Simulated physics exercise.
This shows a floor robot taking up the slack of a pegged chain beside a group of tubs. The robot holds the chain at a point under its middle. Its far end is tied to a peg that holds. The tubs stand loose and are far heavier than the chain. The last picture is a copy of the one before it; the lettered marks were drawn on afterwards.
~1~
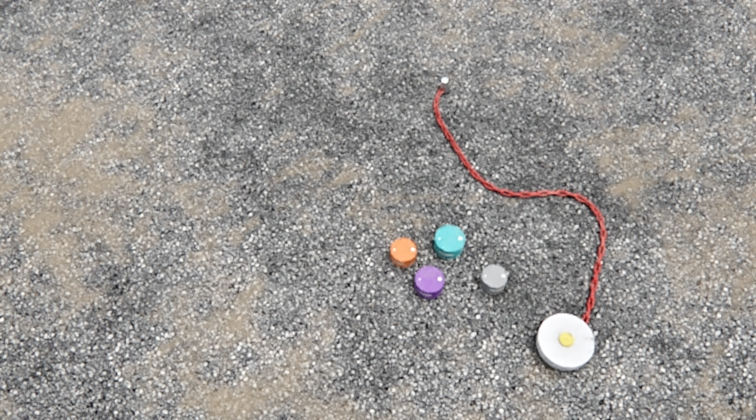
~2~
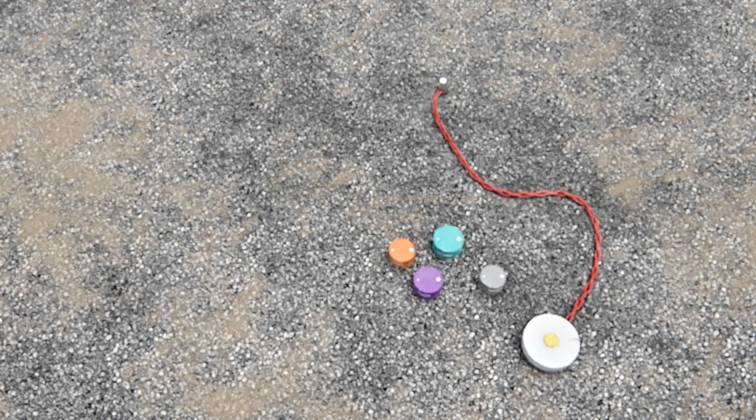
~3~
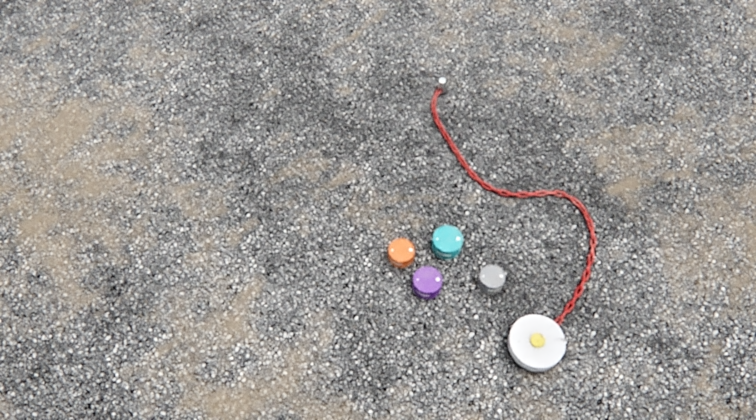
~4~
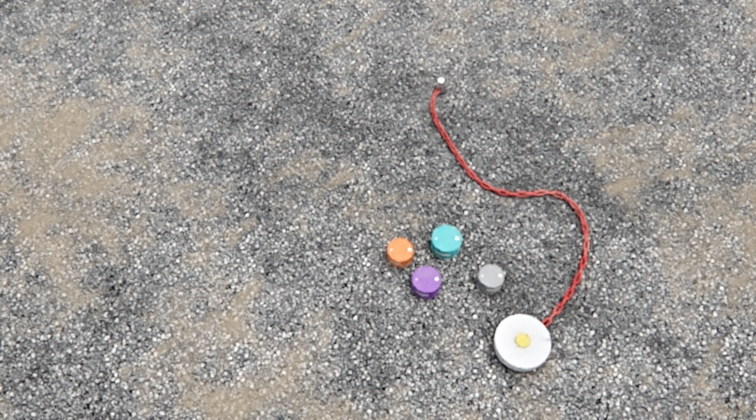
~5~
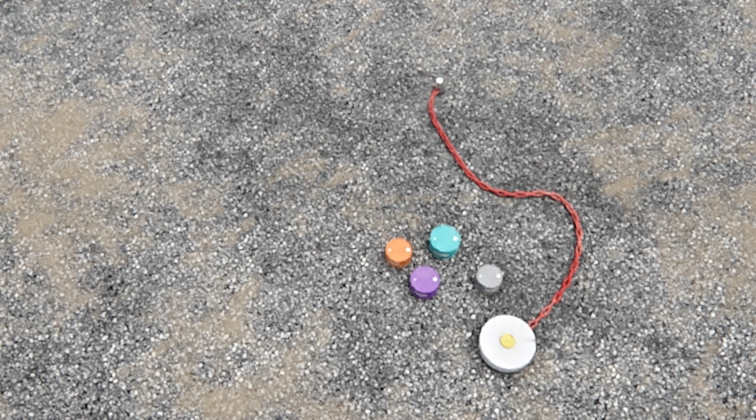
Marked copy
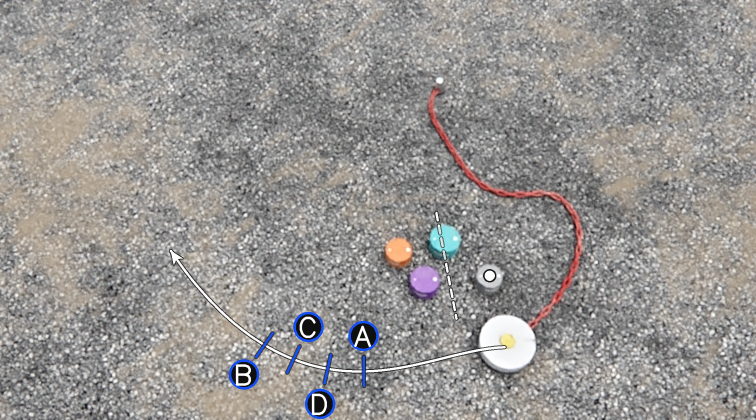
White round robot sliding slowly left over speckled ground, drawing the lower end of a curving red chain beside four coloured tubs.
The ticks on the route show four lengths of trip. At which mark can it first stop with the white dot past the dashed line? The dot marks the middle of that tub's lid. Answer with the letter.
The earliest such stop is B.
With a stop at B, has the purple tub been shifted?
Yes.
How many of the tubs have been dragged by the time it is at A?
The count is none.
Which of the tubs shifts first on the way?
The grey one.
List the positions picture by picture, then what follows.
In the first frame, orange tub (404, 253); turquoise tub (449, 242); grey tub (493, 279).
In the second frame, robot (550, 343); peg (443, 85).
In the third frame, robot (536, 343); orange tub (401, 253).
In the fourth frame, robot (522, 343); grey tub (490, 279).
In the fifth frame, robot (506, 344); purple tub (425, 283); orange tub (399, 253); turquoise tub (444, 242).
On the marked copy, A at (364, 372); B at (264, 345); C at (294, 359); D at (328, 369); the dashed line at (446, 263); the route from (505, 347) via (302, 362) to (171, 251); the white dot at (490, 276).
Following B. Soon after the start, robot (420, 361); grey tub (489, 279).
Later, robot (332, 367); grey tub (481, 277).
In the end, robot (263, 342); purple tub (413, 279); grey tub (434, 264); the dot on the grey tub is over the dashed line.
As for the rest, A leaves the dotted tub short, at (489, 279); C leaves the dotted tub short, at (458, 267); D leaves the dotted tub short, at (479, 276).
